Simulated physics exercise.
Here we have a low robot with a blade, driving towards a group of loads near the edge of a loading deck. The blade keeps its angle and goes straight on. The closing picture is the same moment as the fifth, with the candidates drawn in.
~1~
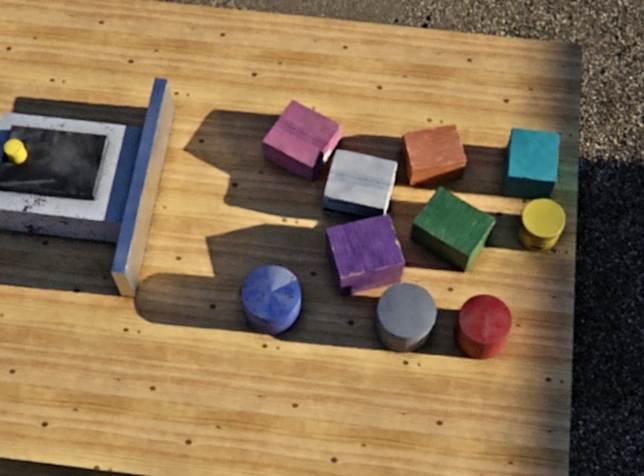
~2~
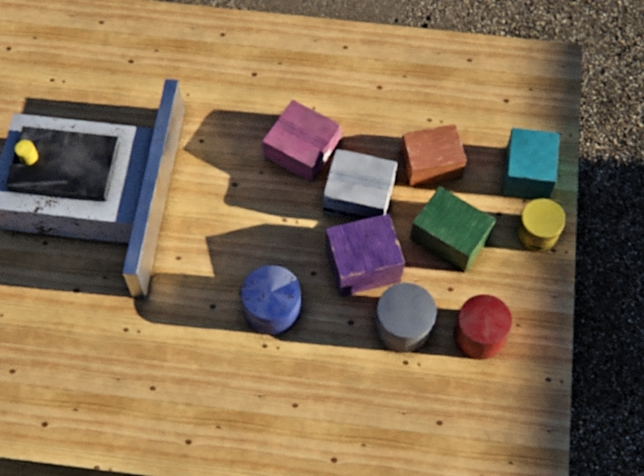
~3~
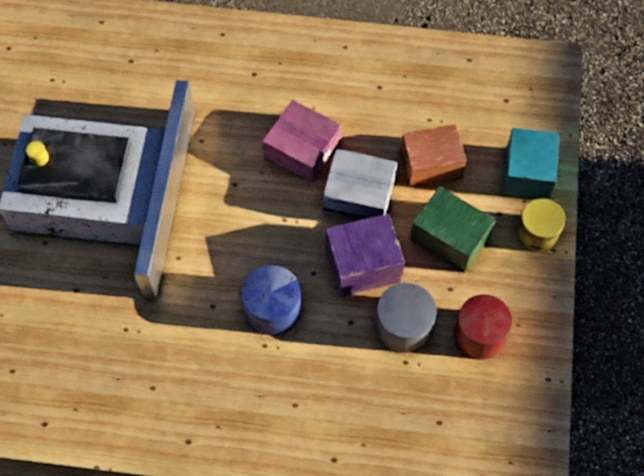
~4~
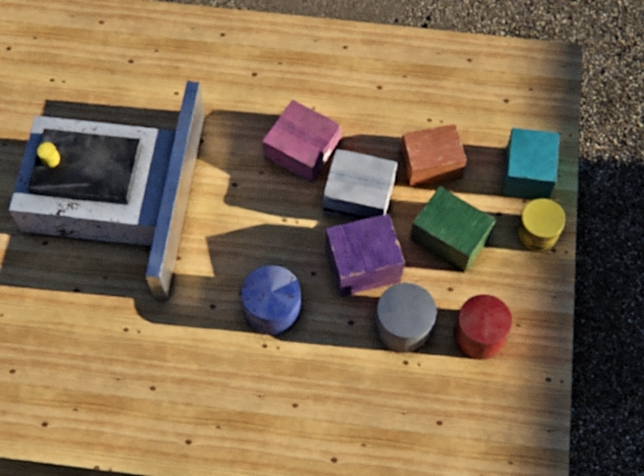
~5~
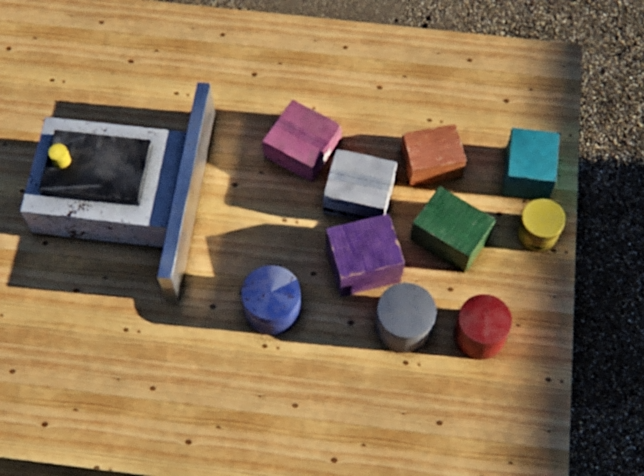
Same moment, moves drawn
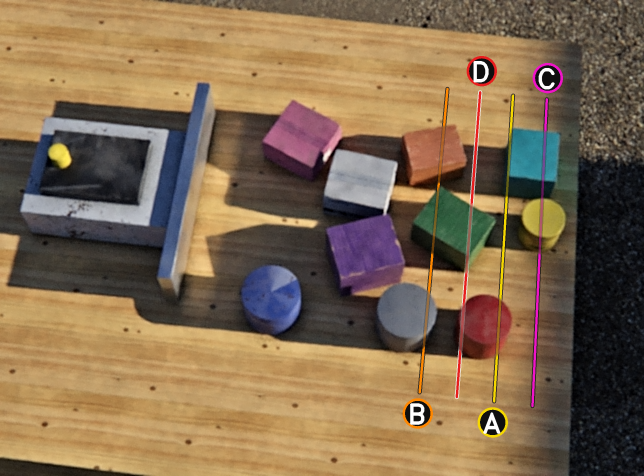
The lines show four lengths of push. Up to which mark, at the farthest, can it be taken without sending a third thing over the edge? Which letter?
D.
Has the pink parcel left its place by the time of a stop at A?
Yes.
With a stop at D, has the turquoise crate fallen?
Yes.
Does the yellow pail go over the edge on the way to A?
Yes.
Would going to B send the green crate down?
By then, no.
On the marked copy, A at (504, 239); B at (434, 231); C at (540, 243); D at (469, 235).
Following D. Soon after the start, robot (205, 178); pink parcel (335, 135); blue canister (309, 305).
Later, robot (308, 190); turquoise crate (540, 165); red canister (490, 326).
In the end, robot (386, 198); turquoise crate over the edge; yellow pail over the edge; two fallen.
As for the rest, A drops four; B is within the limit but short; C drops four.
